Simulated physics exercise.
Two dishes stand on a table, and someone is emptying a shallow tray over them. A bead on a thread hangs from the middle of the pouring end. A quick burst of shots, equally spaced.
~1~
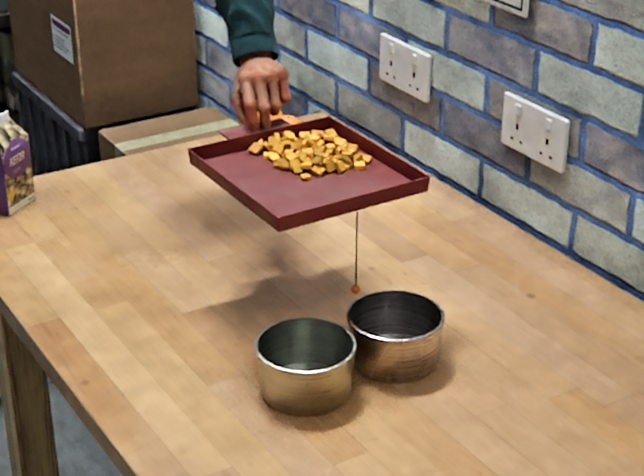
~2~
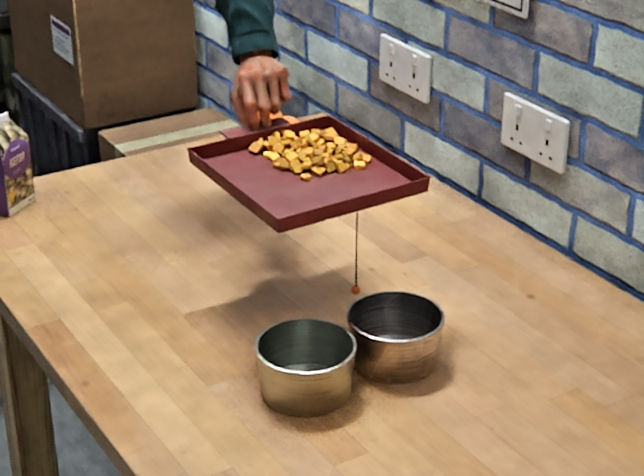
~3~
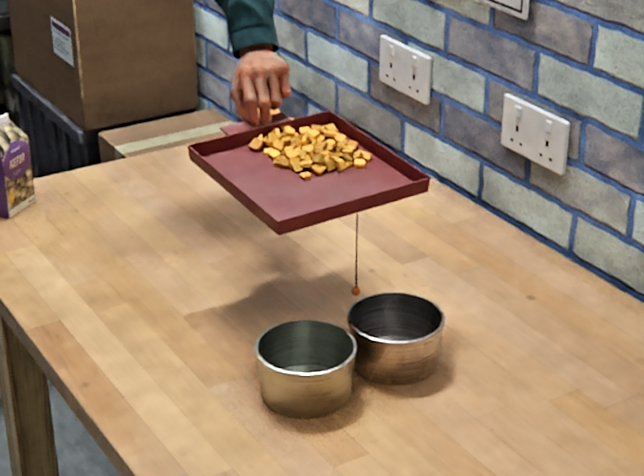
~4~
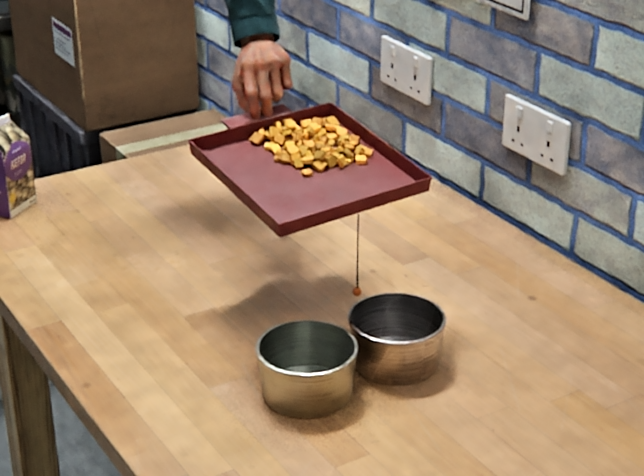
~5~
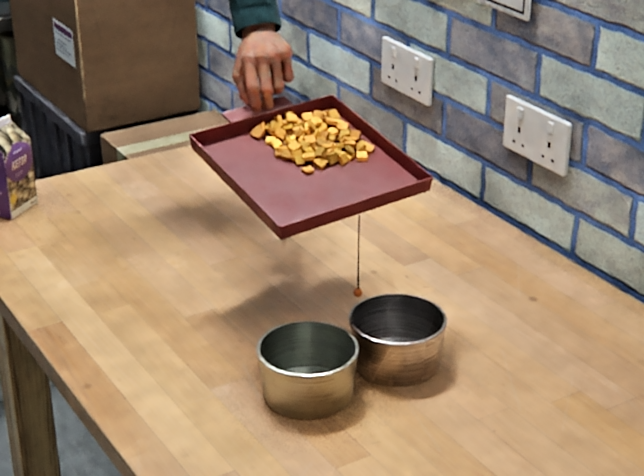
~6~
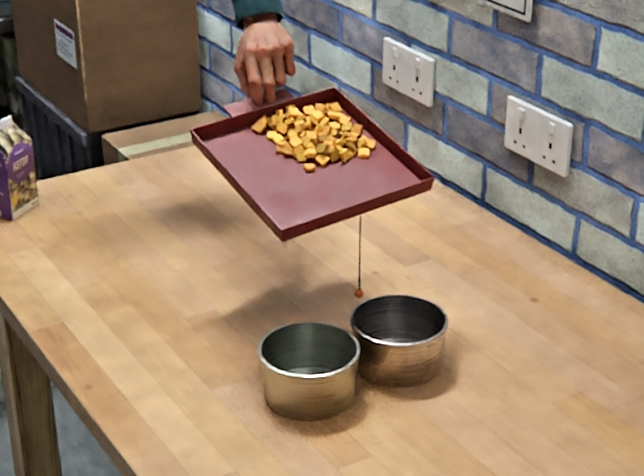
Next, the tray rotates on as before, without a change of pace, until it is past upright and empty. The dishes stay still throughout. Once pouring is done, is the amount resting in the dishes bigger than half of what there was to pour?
Yes, it is over half.
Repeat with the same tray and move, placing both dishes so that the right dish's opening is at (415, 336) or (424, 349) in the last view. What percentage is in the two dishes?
30 and 0 %.
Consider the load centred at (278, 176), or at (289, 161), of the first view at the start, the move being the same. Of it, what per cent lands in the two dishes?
From the first start you get 90 in a hundred, from the second 80 in a hundred.
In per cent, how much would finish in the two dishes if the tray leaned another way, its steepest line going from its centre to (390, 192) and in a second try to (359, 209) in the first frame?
I'd expect around 10 in a hundred first and around 80 in a hundred second.
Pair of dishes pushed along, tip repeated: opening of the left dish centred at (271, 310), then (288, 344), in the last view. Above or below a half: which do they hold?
Result - try one, below the halfway mark; try two, past the halfway mark.
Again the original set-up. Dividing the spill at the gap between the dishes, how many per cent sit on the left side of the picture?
Estimate: About 90 in every hundred.
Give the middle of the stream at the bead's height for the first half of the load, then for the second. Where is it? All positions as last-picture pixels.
(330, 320), then (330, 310).
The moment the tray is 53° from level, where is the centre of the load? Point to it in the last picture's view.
(334, 200).
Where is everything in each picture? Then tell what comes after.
In the first picture, corners of the pouring end at (279, 216) and (428, 176), level; middle of the load at (308, 153), cereal squares; left dish at (332, 386); right dish at (423, 354); bead on its thread at (356, 289).
In the second picture, corners of the pouring end at (279, 218) and (428, 177), level; middle of the load at (308, 153).
In the third picture, corners of the pouring end at (279, 220) and (428, 177), tipped barely, lowest at the left corner; middle of the load at (308, 150).
In the fourth picture, corners of the pouring end at (280, 222) and (430, 177), tipped a little, lowest at the left corner; middle of the load at (309, 145).
In the fifth picture, corners of the pouring end at (281, 225) and (431, 177), tipped a little, lowest at the left corner; middle of the load at (311, 141).
In the sixth picture, corners of the pouring end at (282, 228) and (432, 177), tipped a little, lowest at the left corner; middle of the load at (312, 136); left dish at (335, 391); right dish at (426, 359).
Soon after the last picture, tray tipped steeply; nearly all on the tray; a stray few in the air.
A little later, tray tipped right over; most on the tray; a small part in the left dish; a small part in the right dish; a stray few outside both; a stray few in the air.
Later still, tray tipped past a quarter turn; about half in the left dish; about a quarter in the right dish; about a quarter outside both.
At rest, tray tipped past a quarter turn; about half in the left dish; about a quarter in the right dish; about a quarter outside both.
